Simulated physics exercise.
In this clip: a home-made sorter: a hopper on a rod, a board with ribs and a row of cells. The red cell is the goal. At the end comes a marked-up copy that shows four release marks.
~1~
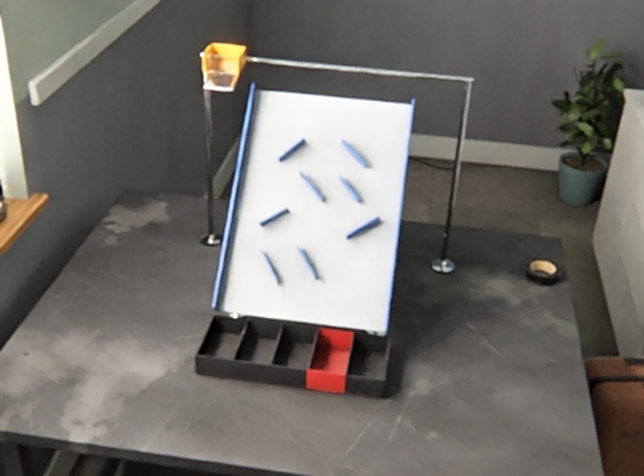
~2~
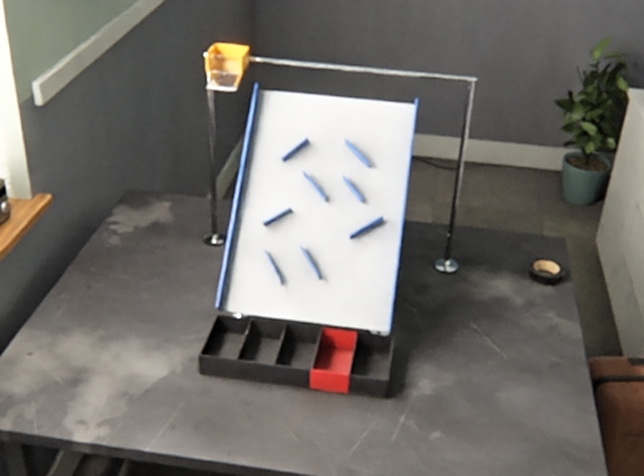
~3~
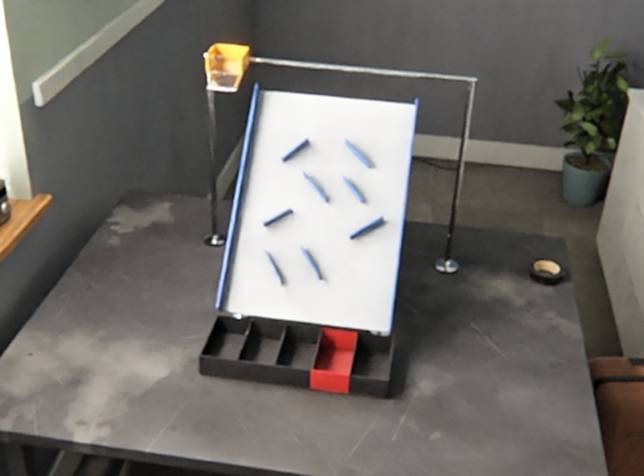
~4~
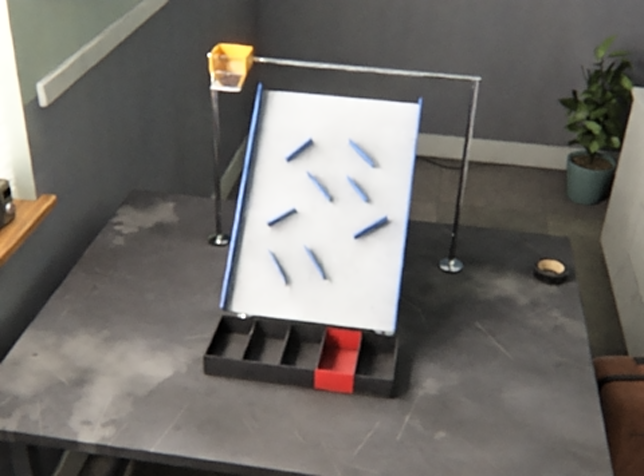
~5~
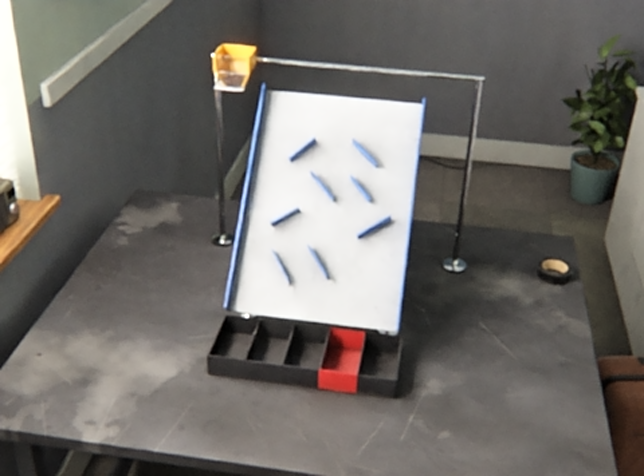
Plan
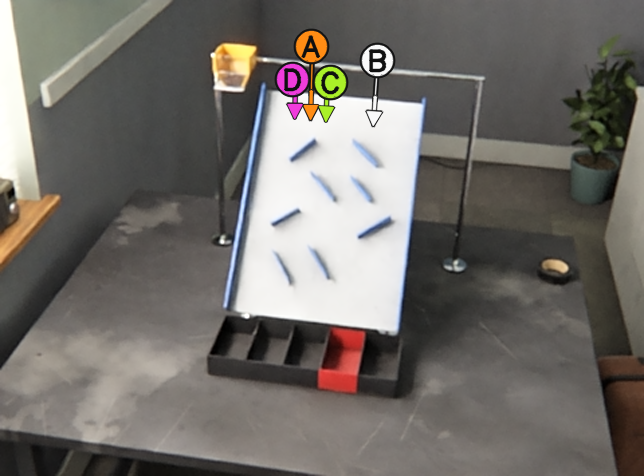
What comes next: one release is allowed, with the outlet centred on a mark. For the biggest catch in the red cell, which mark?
Go for C.
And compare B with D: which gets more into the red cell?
Mark B.
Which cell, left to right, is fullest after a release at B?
The fifth.
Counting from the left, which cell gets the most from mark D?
The first.
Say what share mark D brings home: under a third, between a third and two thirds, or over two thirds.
Mark D gives under a third.
On the marked copy, mark A meets the board at (310, 114); mark B meets the board at (373, 120); mark C meets the board at (326, 116); mark D meets the board at (294, 113).
Choosing A, a small part in the red cell, most in other cells, a small part outside the box.
Choosing B, about a quarter in the red cell, most in other cells.
Choosing C, about half in the red cell, about half in other cells.
Choosing D, none in the red cell, nearly all in other cells.
